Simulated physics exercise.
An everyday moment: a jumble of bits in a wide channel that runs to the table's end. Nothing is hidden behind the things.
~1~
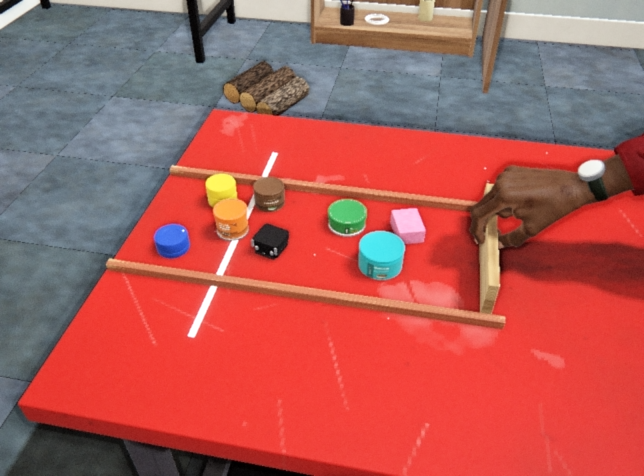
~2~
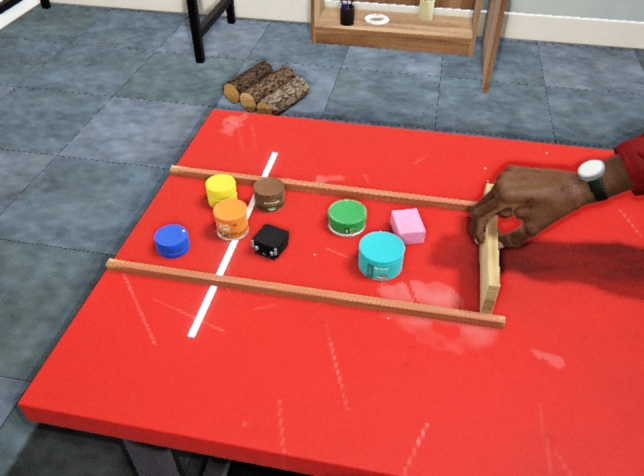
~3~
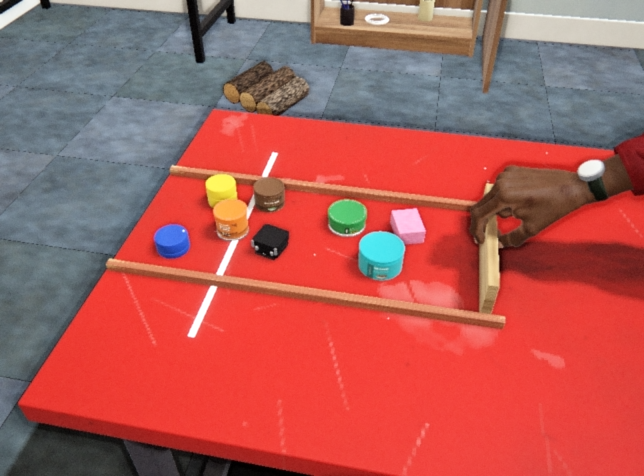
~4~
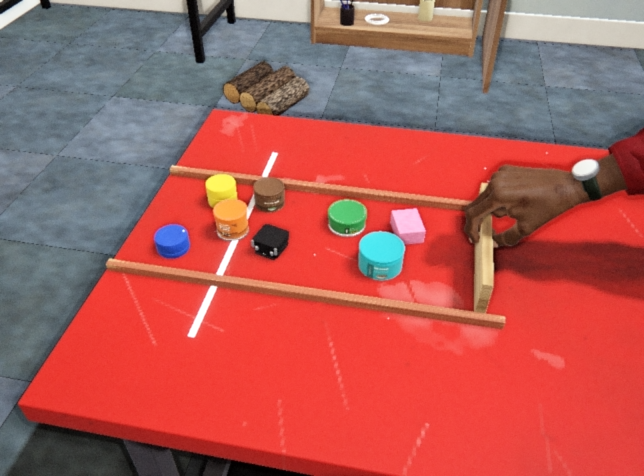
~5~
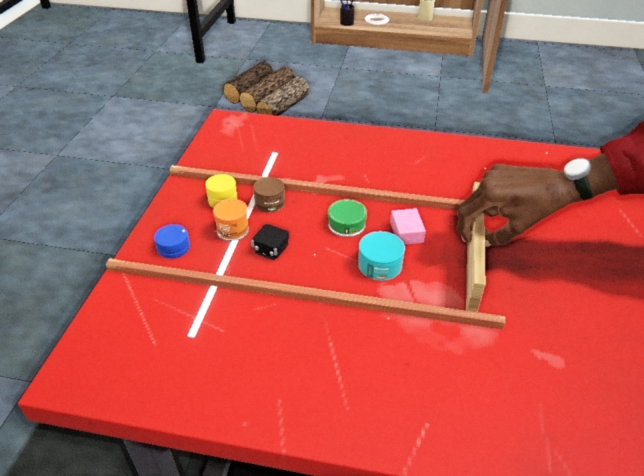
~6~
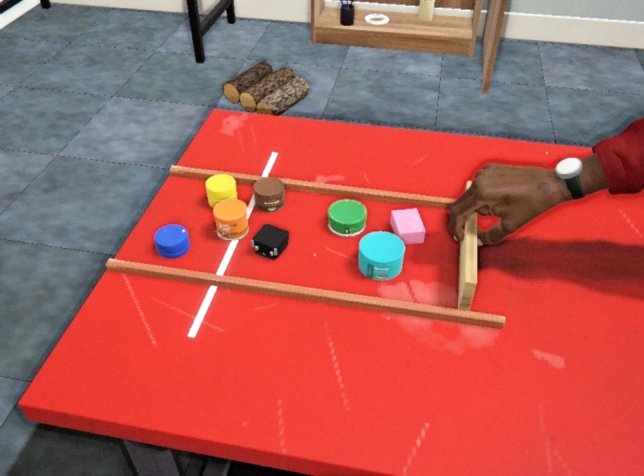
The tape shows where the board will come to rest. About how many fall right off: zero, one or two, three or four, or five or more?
The number that fall off is zero.
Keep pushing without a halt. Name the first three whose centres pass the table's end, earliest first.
Earliest first: The blue lid, the yellow lid, the black case.
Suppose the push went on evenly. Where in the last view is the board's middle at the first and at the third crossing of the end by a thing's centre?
At (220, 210) for the first, at (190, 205) for the third.
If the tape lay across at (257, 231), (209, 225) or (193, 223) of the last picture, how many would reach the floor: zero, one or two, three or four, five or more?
For each place: No fall at all; either one or two; 1 or 2.
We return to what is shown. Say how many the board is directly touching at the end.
The number is 2.
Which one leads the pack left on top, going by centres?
It is the blue lid.
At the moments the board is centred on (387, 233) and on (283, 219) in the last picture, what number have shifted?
At the one place 3, at the other 7.
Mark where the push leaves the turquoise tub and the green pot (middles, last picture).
About (207, 244), and the other about (204, 204).
Early on, none off yet; blue lid at rest near (172, 242); yellow lid at rest near (222, 192); orange tin at rest near (232, 220).
Finally, the number that fall off is zero.
